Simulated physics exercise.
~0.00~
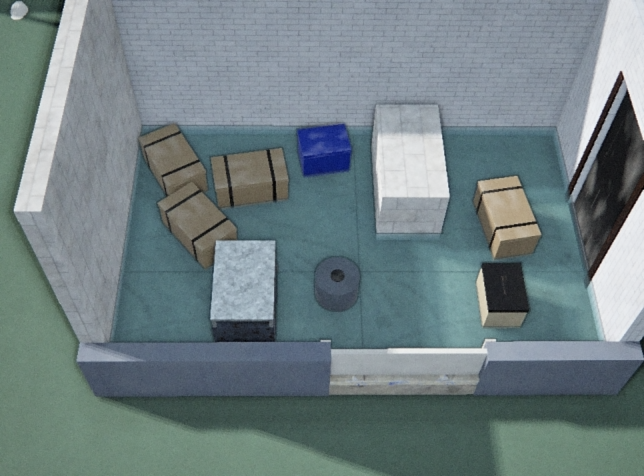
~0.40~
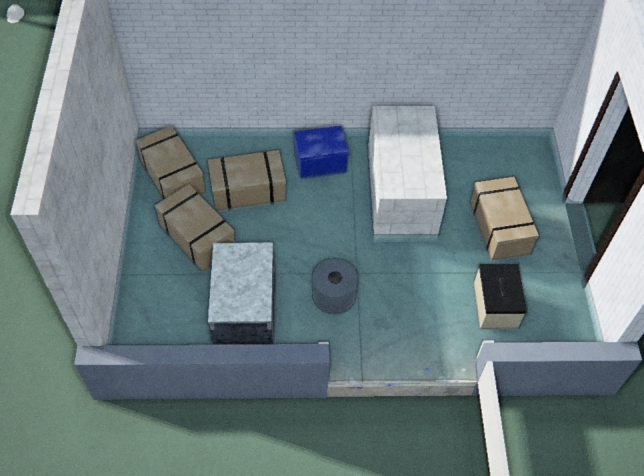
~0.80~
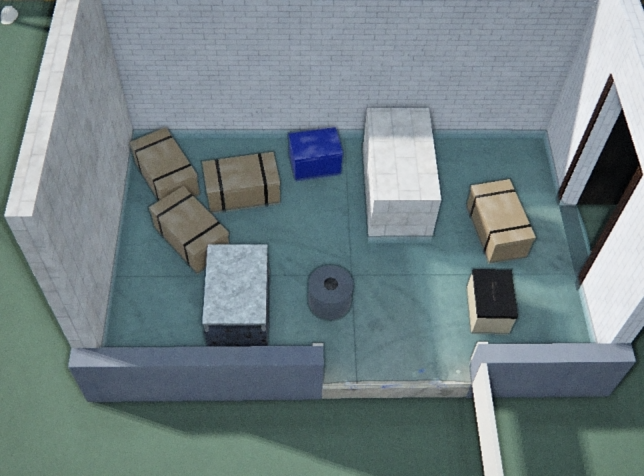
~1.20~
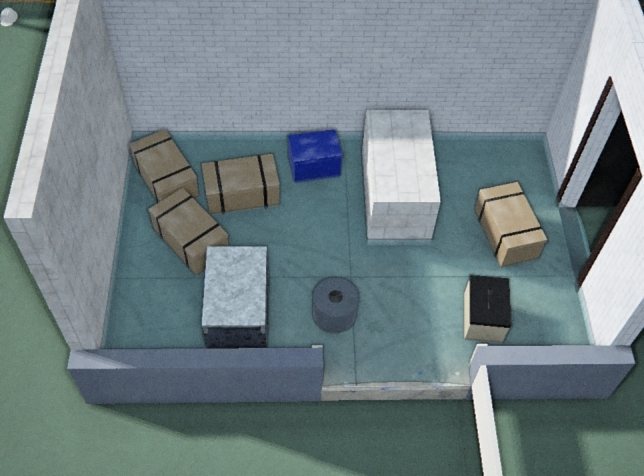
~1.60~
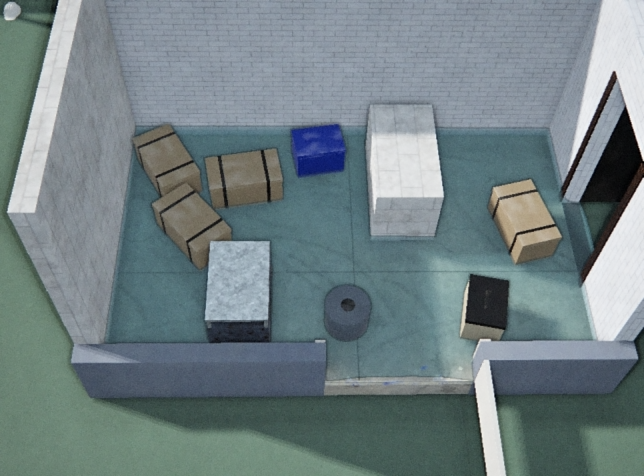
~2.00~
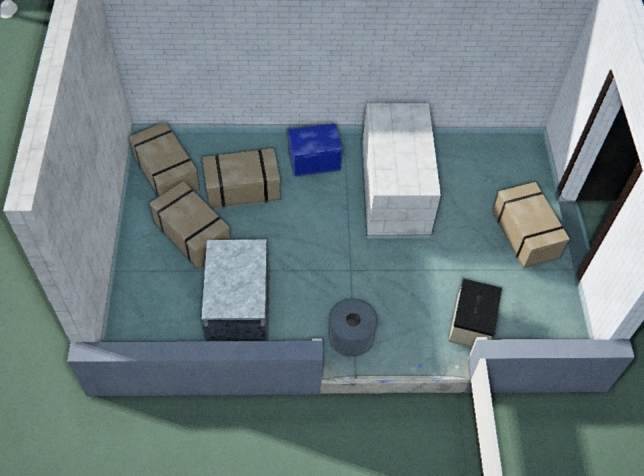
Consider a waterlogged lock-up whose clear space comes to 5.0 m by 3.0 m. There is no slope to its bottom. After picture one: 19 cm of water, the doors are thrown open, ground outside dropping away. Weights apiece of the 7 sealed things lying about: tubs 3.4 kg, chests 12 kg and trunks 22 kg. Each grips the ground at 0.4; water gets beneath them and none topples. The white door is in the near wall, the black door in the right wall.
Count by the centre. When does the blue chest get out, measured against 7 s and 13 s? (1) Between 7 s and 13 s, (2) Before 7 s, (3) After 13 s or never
Between 7 s and 13 s (1).
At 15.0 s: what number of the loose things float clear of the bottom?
My tally comes to 1.
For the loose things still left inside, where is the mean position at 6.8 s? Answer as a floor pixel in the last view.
I'd put it close to (273, 223) in the last view.
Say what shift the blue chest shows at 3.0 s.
About 20 cm by then.
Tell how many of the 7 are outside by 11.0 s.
5 in total.
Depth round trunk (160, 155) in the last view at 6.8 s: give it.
12 cm.
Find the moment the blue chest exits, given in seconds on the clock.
Somewhere near 10.5 s.
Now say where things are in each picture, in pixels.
The blue chest at (324, 140) floats; about 2530 L in view; 0 of 7 have shifted, in the first picture.
The blue chest at (321, 142) floats; about 2480 L in view; 0 of 7 have shifted, in the second picture.
The blue chest at (316, 143), afloat; about 2400 L in view; 0 of 7 have shifted, in the third picture.
The blue chest at (315, 145), afloat; 19 cm deep round most things; 3 of 7 have shifted, in the fourth picture.
The blue chest at (318, 140) floats; 19 cm deep round most things; 3 of 7 have shifted, in the fifth picture.
The blue chest at (315, 139), afloat; 18 cm deep round most things; 3 of 7 have shifted, in the sixth picture.
After 3.0 s the blue chest is near (321, 150), 0.2 m from its start, afloat; 1 of 7 are out; 6 afloat.
After 6.8 s the blue chest is near (340, 190), 0.7 m from its start, afloat; 3 of 7 are out; 4 afloat.
After 11.0 s the blue chest has gone out (at 10.4 s); 5 of 7 are out; 2 afloat.
After 15.0 s the blue chest has gone out (at 10.4 s); 5 of 7 are out; 1 afloat.
